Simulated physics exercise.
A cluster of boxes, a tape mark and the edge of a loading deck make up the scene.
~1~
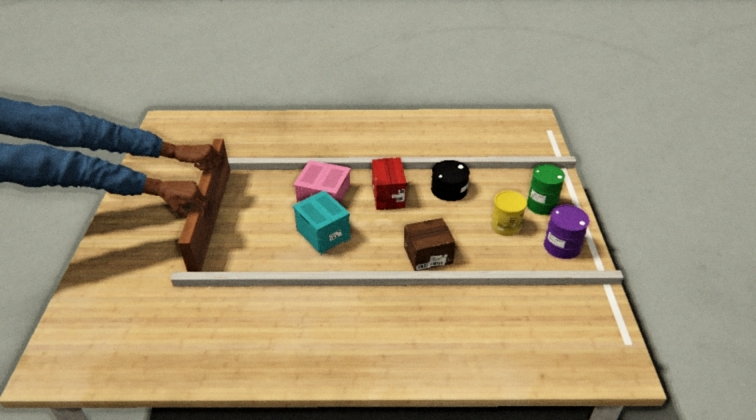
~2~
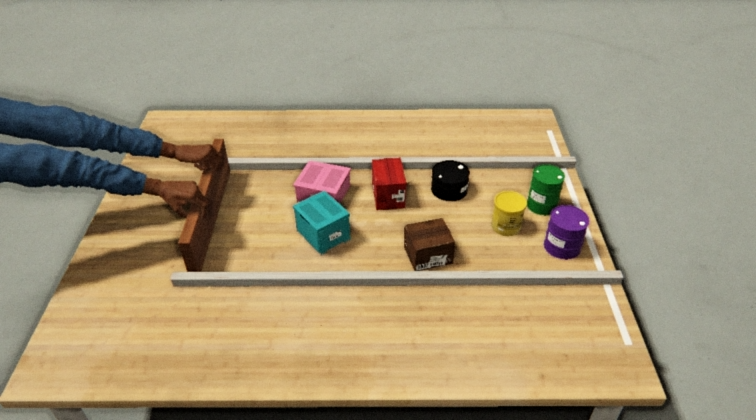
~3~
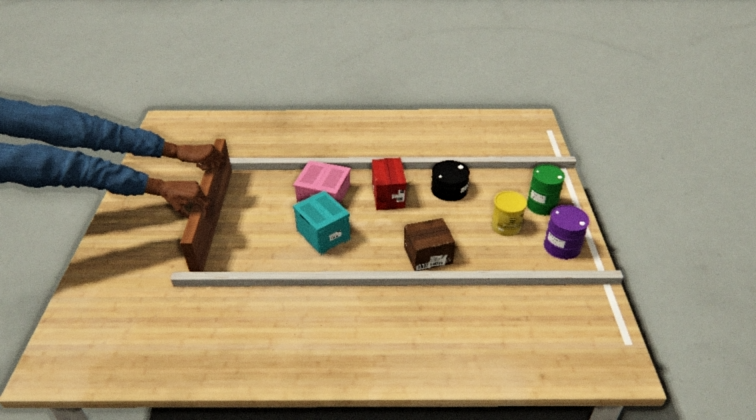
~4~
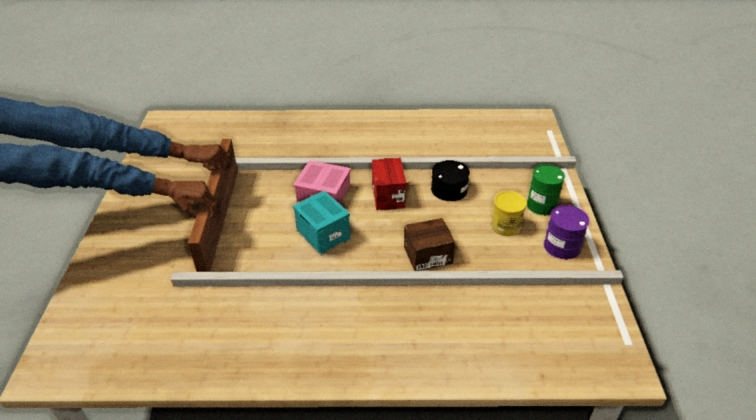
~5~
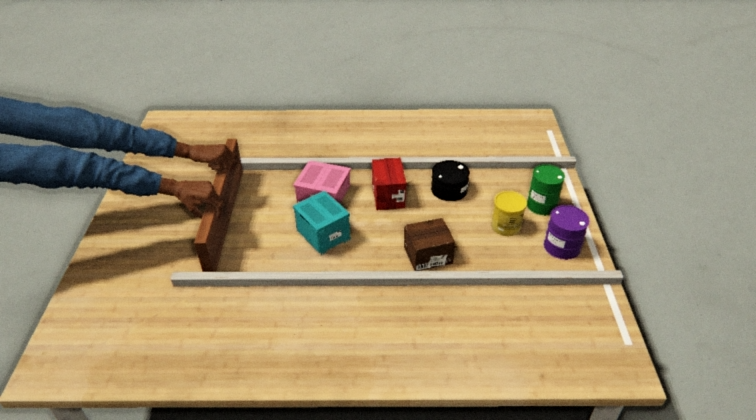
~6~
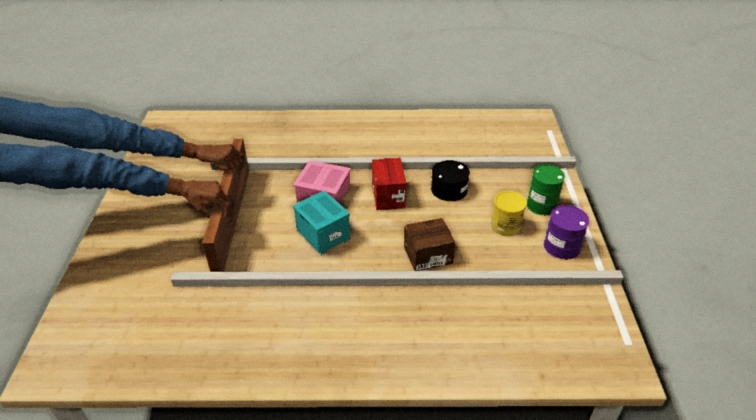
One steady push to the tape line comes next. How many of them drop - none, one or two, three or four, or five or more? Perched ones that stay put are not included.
The edge claims more than four.
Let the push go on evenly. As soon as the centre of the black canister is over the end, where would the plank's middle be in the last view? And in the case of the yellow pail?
(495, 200) and then (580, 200), give or take.
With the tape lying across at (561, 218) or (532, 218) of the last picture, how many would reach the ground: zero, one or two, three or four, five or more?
In turn: At least five; three or four.
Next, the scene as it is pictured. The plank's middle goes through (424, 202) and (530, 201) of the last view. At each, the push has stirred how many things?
Note: First position 5; second position 8.
Soon after, none off yet; purple canister at rest near (566, 232); green canister at rest near (545, 190); yellow pail at rest near (508, 214).
In the end, the number that fall off is five or more; gone, pink tote, turquoise tote, red parcel, brown parcel, black canister, yellow pail, green canister and purple canister.
